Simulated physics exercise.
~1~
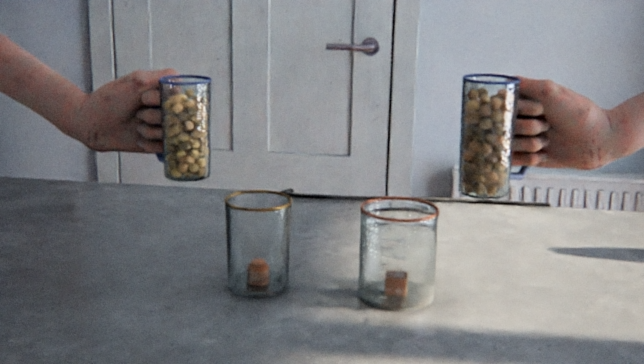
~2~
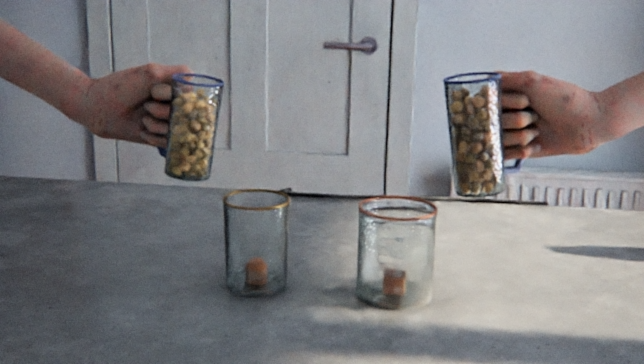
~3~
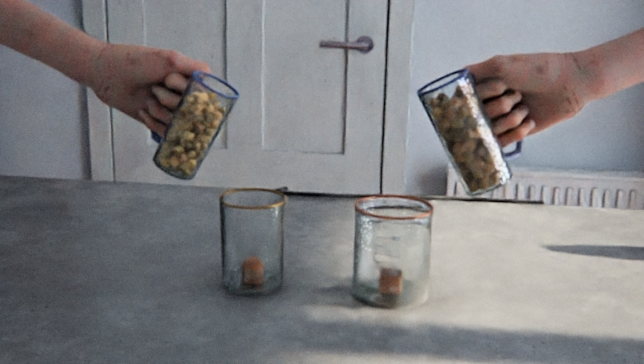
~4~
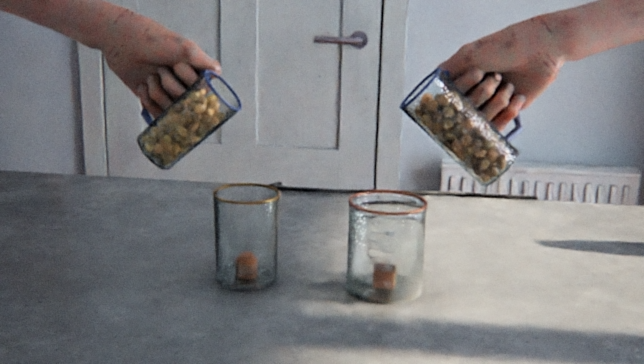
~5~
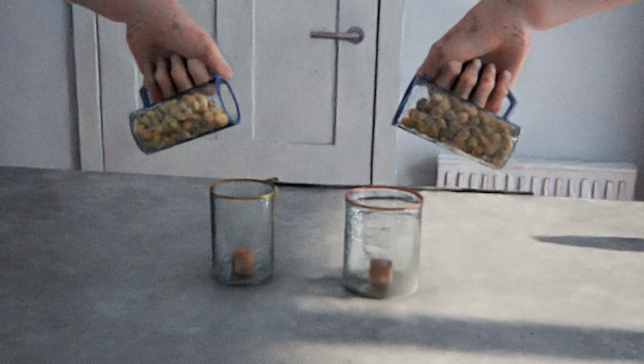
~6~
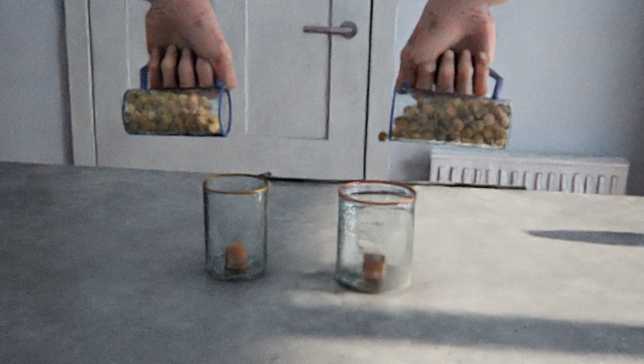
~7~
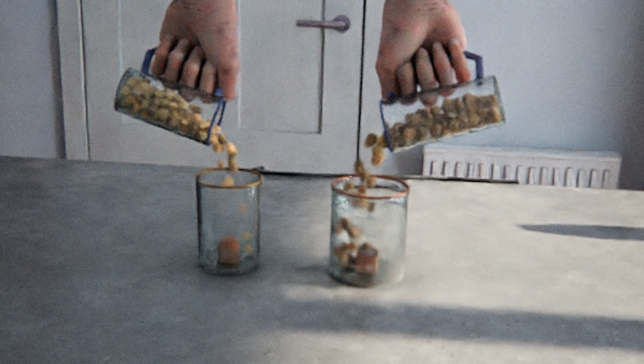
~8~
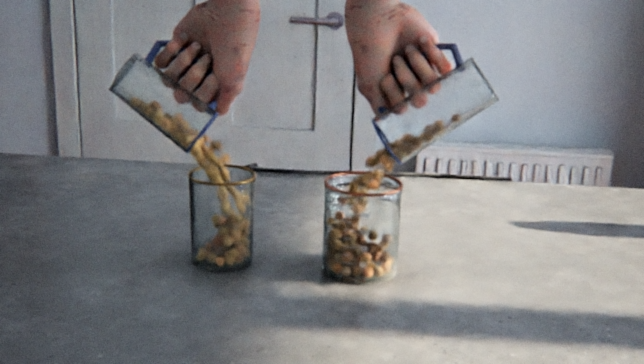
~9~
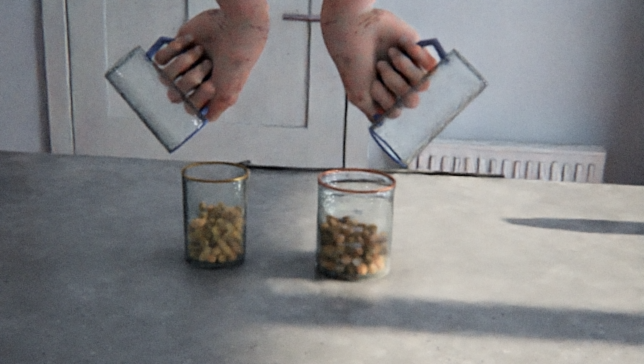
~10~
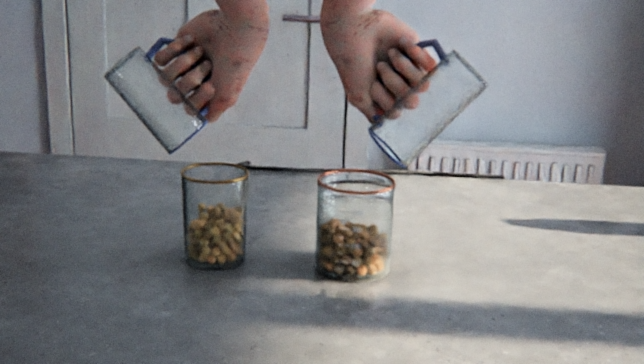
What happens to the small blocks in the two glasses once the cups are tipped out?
Both blocks get buried, the left one and the right one alike, so neither top can be seen above the poured pieces.
